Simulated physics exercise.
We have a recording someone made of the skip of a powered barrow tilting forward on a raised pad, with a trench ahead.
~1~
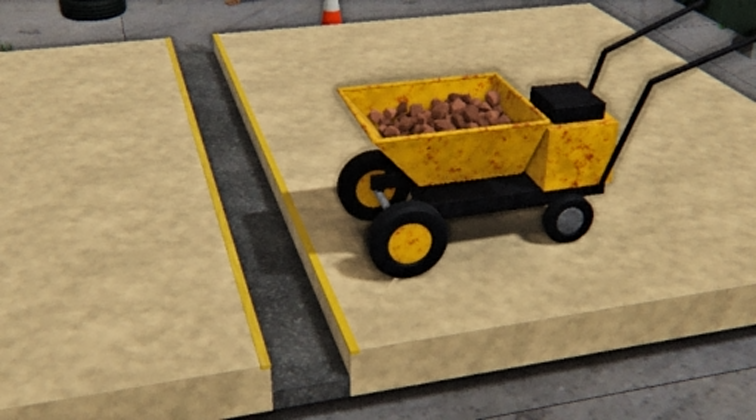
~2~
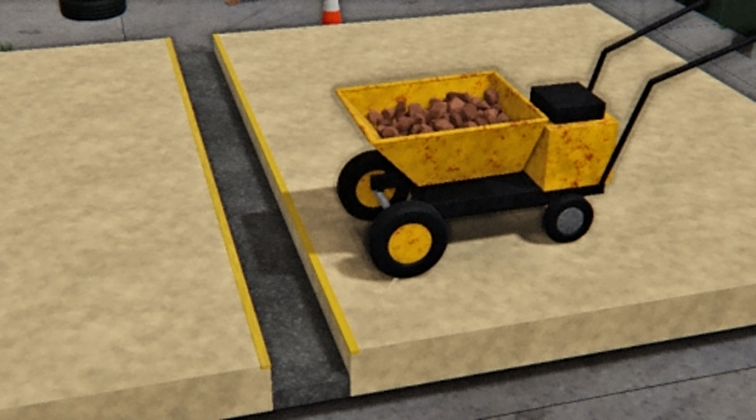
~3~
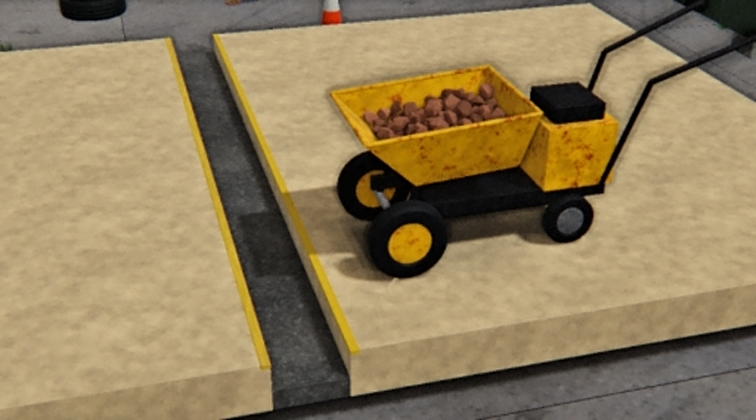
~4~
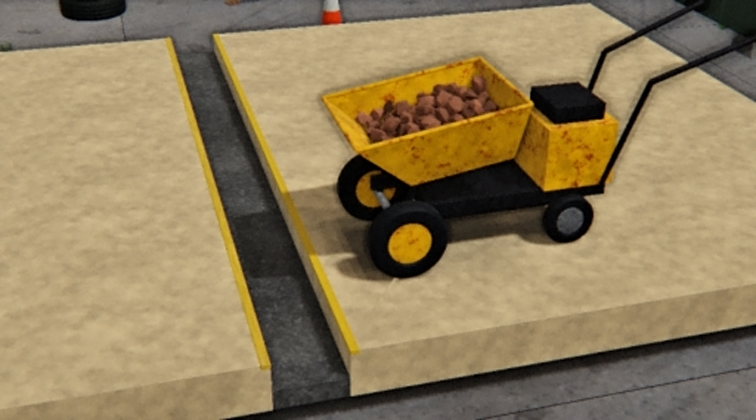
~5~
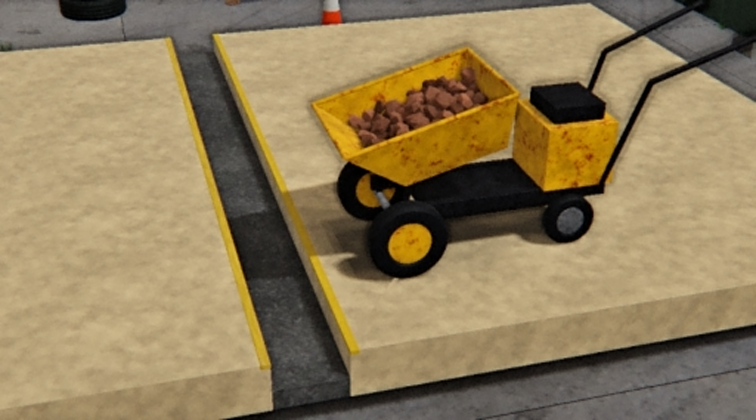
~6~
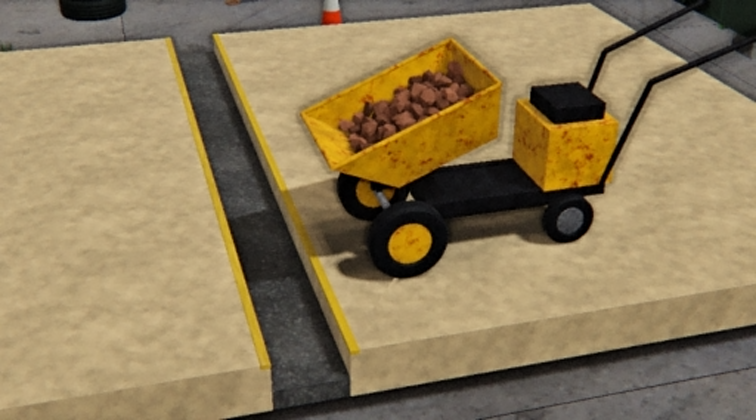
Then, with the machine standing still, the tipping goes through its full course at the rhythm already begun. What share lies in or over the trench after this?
More than half.
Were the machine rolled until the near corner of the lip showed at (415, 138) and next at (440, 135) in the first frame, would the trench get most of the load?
The first try ends with the greater portion between the edges, the second with the greater portion.
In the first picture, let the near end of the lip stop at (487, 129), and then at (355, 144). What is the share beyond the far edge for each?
0 % and 50 %.
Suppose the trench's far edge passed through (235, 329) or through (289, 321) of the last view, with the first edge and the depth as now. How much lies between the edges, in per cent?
Lab note: Try one 90 per cent, try two 10 per cent.
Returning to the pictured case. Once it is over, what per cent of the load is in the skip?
It ends up near 5 per cent.
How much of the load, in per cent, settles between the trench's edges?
About 70 per cent.
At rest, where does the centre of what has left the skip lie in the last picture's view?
The centre settles at about (260, 272).
Soon, skip tipped steeply; all in the skip.
A while on, skip tipped right over; about half in the skip; about a third in or heaped over the trench; a small part beyond it; a stray few falling.
Towards the end, skip tipped right over; a small part in the skip; about two thirds in or heaped over the trench; about a quarter beyond it.
Finally, skip tipped right over; a stray few in the skip; about two thirds in or heaped over the trench; about a quarter beyond it.
